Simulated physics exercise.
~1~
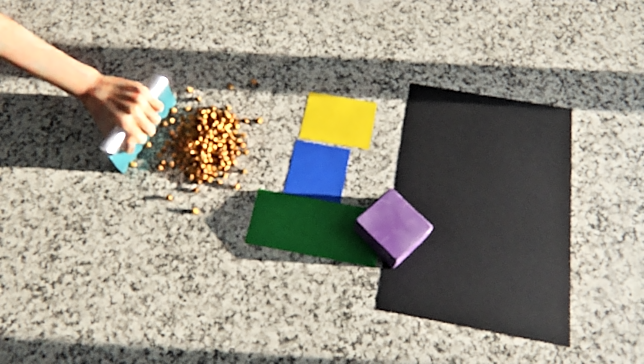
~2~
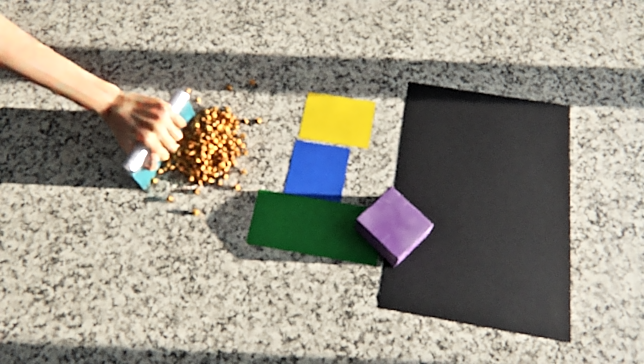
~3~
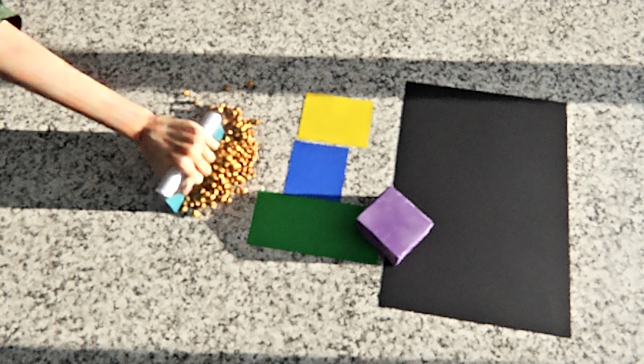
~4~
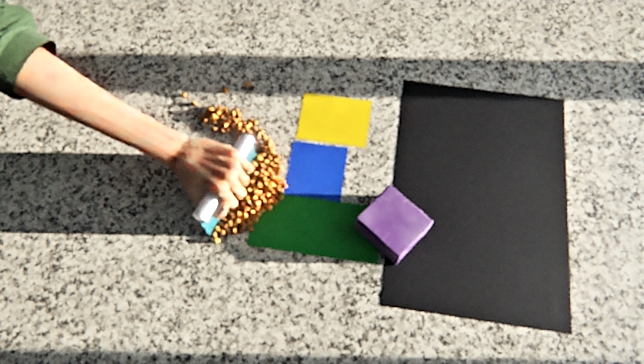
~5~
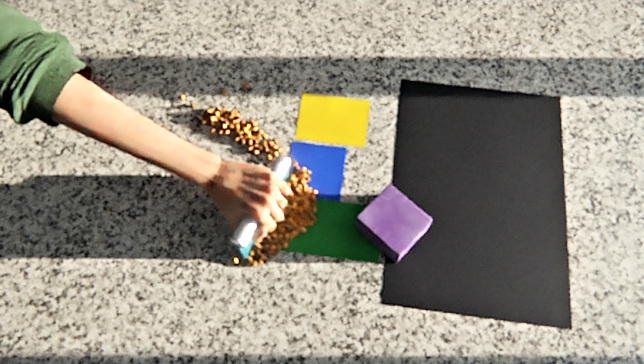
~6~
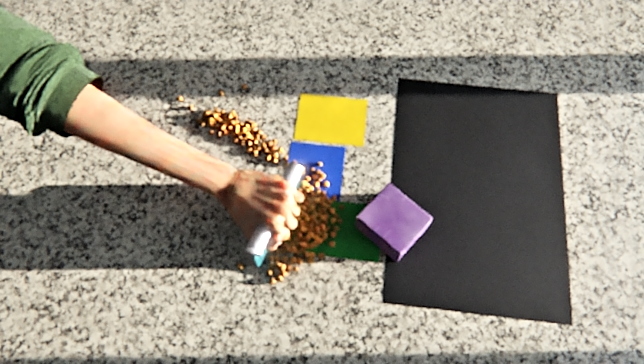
To begin with, a hand holds a white and teal scraper to the left of a pile of small golden-brown pieces on a speckled surface, with yellow, blue, green and black mats and a purple block to the right. The hand pushes the scraper right and slightly down into the pile. The pieces bunch ahead of the blade, while some slip past its upper end and trail behind. The pushed bunch then slides onto the green mat and the edge of the blue one. At the end, many pieces cover the green mat's left part, short of the purple block, and a streak remains on the bare surface.
